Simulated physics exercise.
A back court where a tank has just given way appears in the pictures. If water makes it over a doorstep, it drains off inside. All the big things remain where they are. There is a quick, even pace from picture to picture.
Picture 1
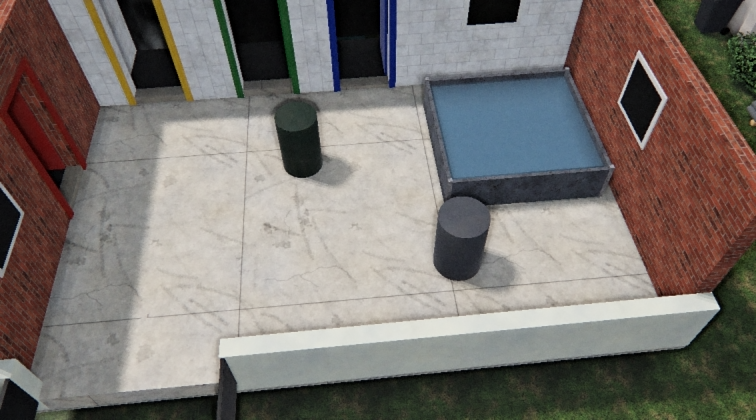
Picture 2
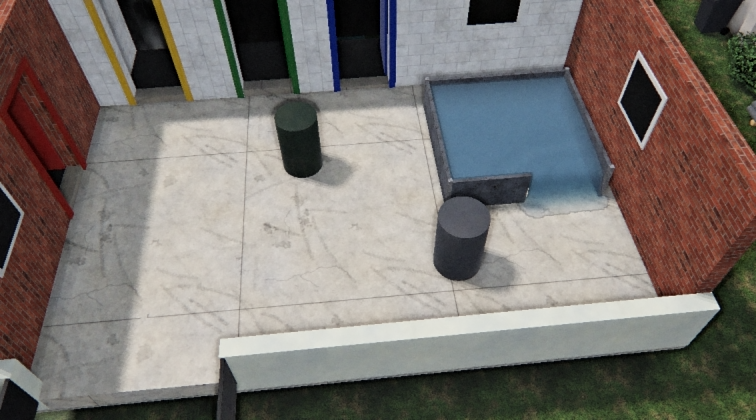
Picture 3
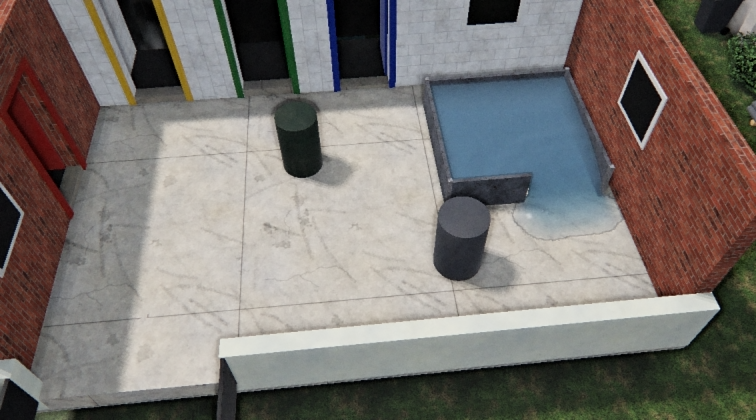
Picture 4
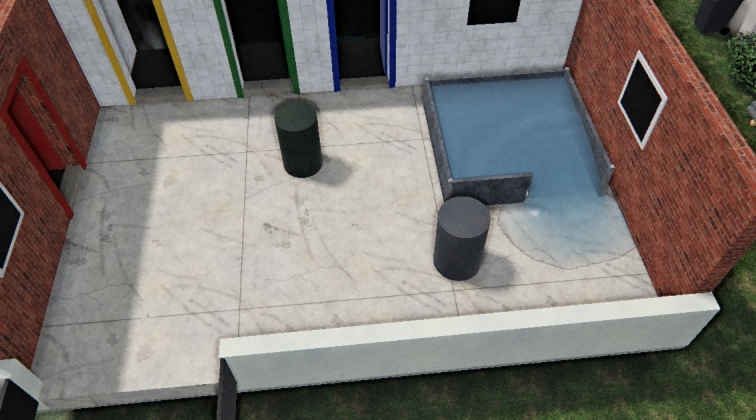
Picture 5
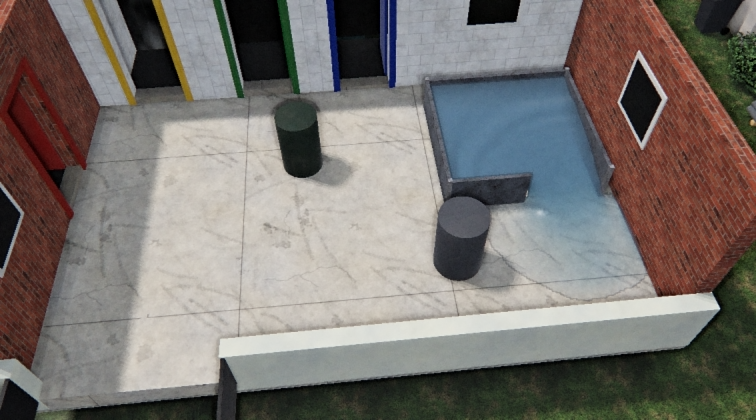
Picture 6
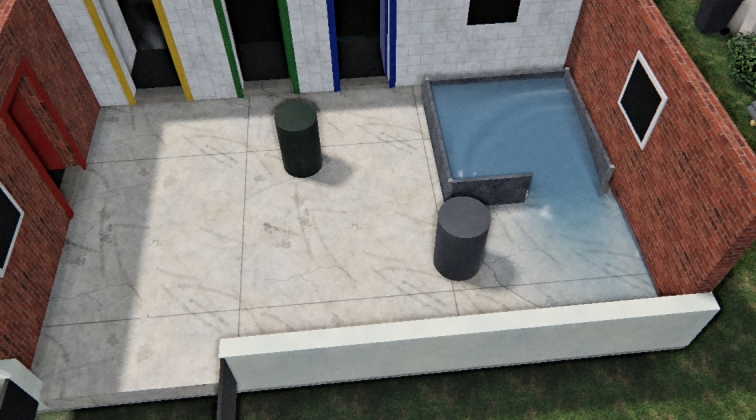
Water poured through a gap that opened in the front wall of the raised tank, then spread forward across the pale courtyard floor beside the dark grey cylinder, thinning toward the low white wall.
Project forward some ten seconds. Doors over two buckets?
Outcome: The blue door never tops two buckets. The yellow door never tops two buckets. The red door never tops two buckets. The green door never tops two buckets.
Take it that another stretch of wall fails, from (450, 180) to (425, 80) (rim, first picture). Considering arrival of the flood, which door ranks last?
Door marked red.
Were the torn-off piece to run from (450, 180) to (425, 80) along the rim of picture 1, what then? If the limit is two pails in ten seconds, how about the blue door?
The blue door crosses the line.
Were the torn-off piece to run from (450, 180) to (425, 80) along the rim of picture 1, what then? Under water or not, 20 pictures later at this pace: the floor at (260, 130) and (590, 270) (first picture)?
In the order asked: Inundated, then unwetted.
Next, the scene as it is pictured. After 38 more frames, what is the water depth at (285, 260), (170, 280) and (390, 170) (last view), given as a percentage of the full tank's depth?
Respectively 6, 6 and 2 per cent.
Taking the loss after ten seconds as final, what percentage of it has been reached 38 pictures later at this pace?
By my reckoning, 25 %.
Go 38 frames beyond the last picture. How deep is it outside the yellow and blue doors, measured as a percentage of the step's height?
The first sits near 0 in a hundred and the second near 0 in a hundred.
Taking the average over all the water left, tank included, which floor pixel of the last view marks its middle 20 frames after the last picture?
The centre of mass sits at about (508, 214).
A moment on, water covers 15 % of the floor; the blue door not reached, the yellow door not reached, the red door not reached, the green door not reached.
Next, water covers 15 % of the floor; the blue door not reached, the yellow door not reached, the red door not reached, the green door not reached.
Then, water covers 35 % of the floor; the blue door not reached, the yellow door not reached, the red door not reached, the green door not reached.
Later, water covers 75 % of the floor; the blue door not reached, the yellow door not reached, the red door wet at the sill, nothing in, the green door not reached.
In the end, water covers 90 % of the floor; the blue door wet at the sill, nothing in, the yellow door wet at the sill, nothing in, the red door wet at the sill, nothing in, the green door wet at the sill, nothing in.
